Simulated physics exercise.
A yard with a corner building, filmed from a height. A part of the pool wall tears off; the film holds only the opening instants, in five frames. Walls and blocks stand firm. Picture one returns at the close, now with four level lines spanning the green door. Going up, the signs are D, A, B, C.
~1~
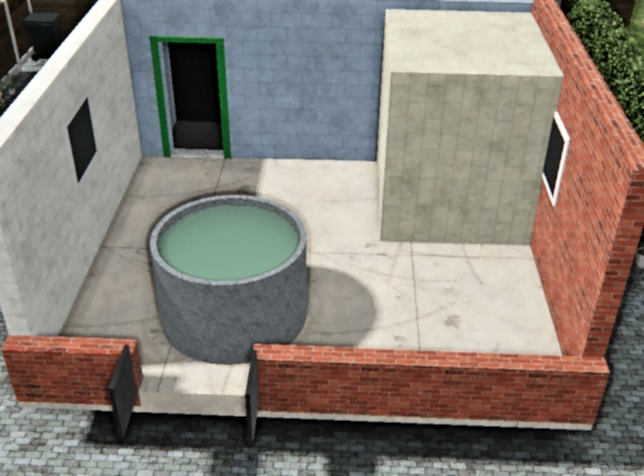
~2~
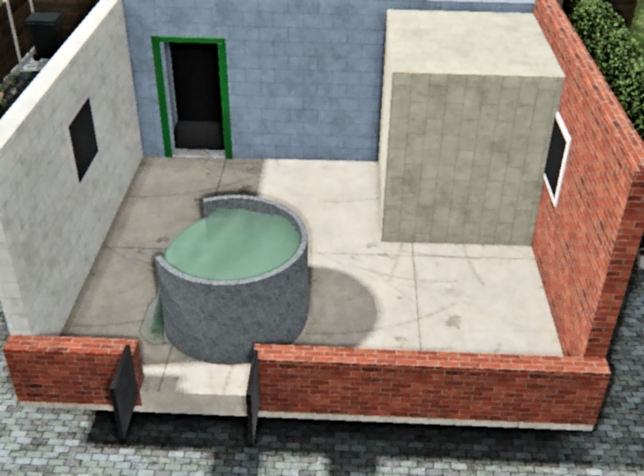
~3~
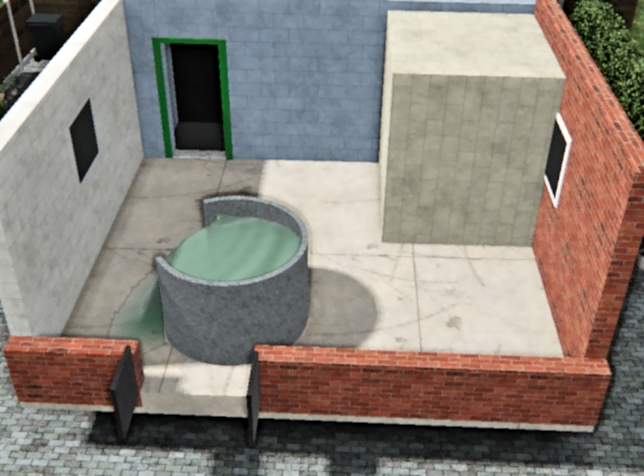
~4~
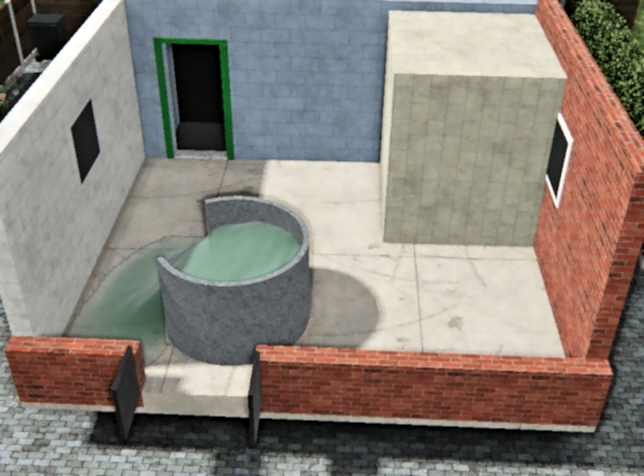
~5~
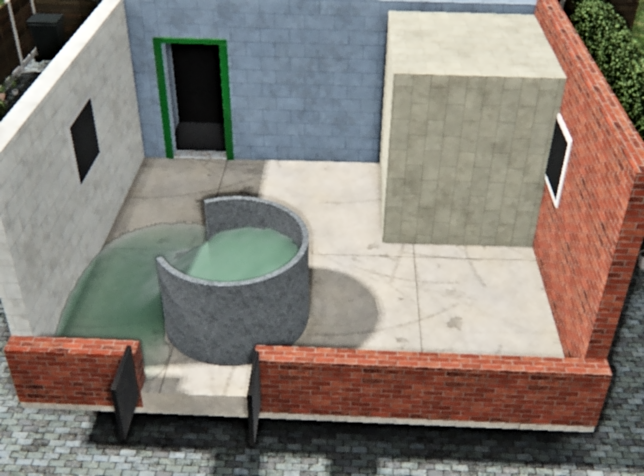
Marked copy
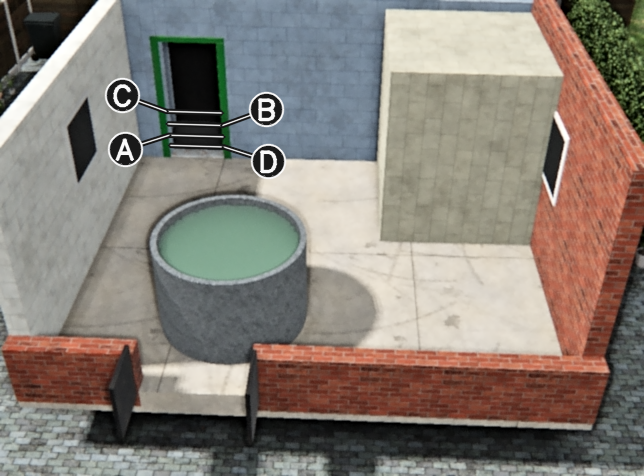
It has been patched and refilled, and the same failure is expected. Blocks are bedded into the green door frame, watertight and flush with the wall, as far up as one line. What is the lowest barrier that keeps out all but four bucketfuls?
A is the one.
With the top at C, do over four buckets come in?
No, not at all.
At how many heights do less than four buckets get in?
Three.
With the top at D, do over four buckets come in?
Yes, it does.
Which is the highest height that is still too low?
Here it is height D.
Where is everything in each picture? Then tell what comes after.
Water in the pool at rest, its middle at (229, 242); foot of the green doorway at (198, 157); open gate at (195, 338), in the first picture.
In the second picture, 2 % of the ground under water, visible out to (151, 323).
In the third picture, 5 % of the ground under water, visible out to (132, 320).
In the fourth picture, 12 % of the ground under water, visible out to (144, 251).
In the fifth picture, 18 % of the ground under water, visible out to (144, 229).
In white, A at (196, 136); B at (195, 124); C at (194, 112); D at (197, 146); from the bottom up D, A, B, C.
With A, a bucket or two gets in.
With B, nothing gets over.
With C, nothing gets over.
With D, about 12 bucketfuls get in.
